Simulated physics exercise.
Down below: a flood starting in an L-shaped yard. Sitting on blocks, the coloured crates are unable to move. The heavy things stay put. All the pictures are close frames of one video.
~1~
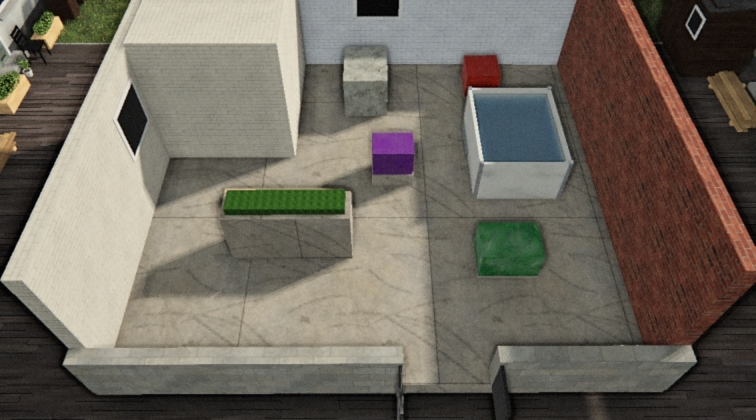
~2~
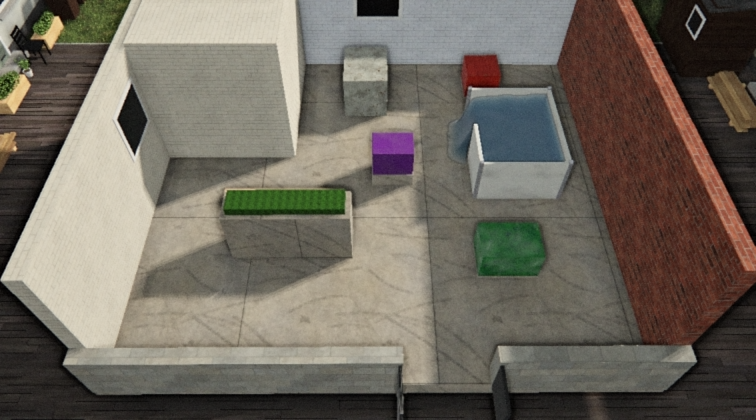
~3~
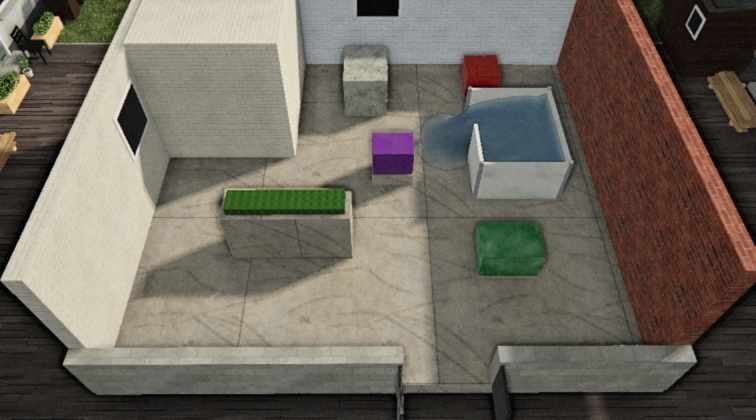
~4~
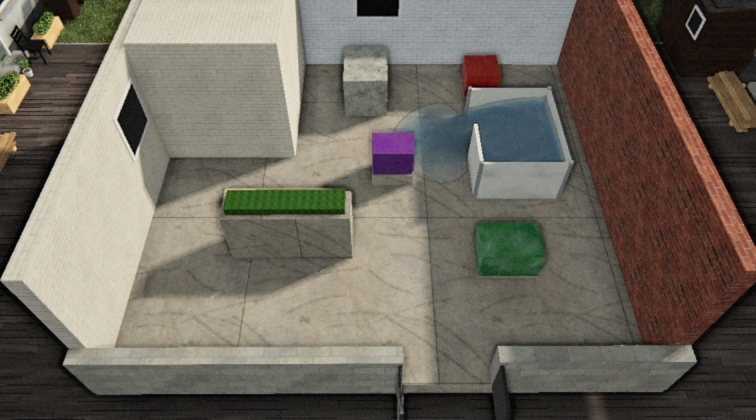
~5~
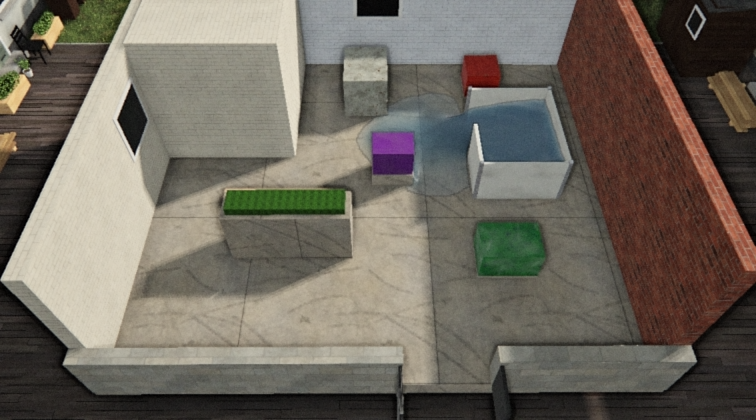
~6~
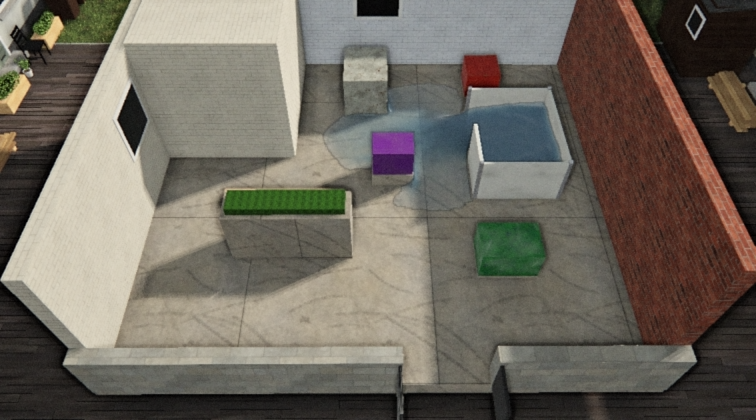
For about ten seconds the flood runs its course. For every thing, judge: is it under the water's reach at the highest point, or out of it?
Outcome: Purple crate: Dry; red crate: Wet; green crate: Wet.
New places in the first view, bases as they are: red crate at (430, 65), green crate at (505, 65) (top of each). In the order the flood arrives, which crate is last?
One in green.
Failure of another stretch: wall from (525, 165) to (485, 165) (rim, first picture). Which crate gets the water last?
My pick is the red crate.
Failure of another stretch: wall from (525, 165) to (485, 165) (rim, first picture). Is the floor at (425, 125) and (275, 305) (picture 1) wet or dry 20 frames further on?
I'd expect the first point to stay dry and the second point to be reached.
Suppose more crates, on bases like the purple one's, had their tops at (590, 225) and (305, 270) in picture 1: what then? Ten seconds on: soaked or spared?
First is never reached; second is never reached.
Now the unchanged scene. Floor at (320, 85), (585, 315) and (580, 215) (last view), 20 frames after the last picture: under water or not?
Point one sodden, point two left clear, point three left clear.
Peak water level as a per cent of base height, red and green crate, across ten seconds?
Respectively 300 % and 180 %.
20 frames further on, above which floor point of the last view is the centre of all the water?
Close to (398, 141).
A moment on, water covers 25 % of the floor; the purple crate water round its plinth, the red crate water round its plinth, the green crate water round its plinth.
Next, water covers 35 % of the floor; the purple crate water round its plinth, the red crate water round its plinth, the green crate water round its plinth.
Then, water covers 45 % of the floor; the purple crate water round its plinth, the red crate water round its plinth, the green crate water round its plinth.
Later, water covers 70 % of the floor; the purple crate water round its plinth, the red crate water round its plinth, the green crate water round its plinth.
In the end, water covers 95 % of the floor; the purple crate stayed above the water, the red crate was topped, the green crate was topped.
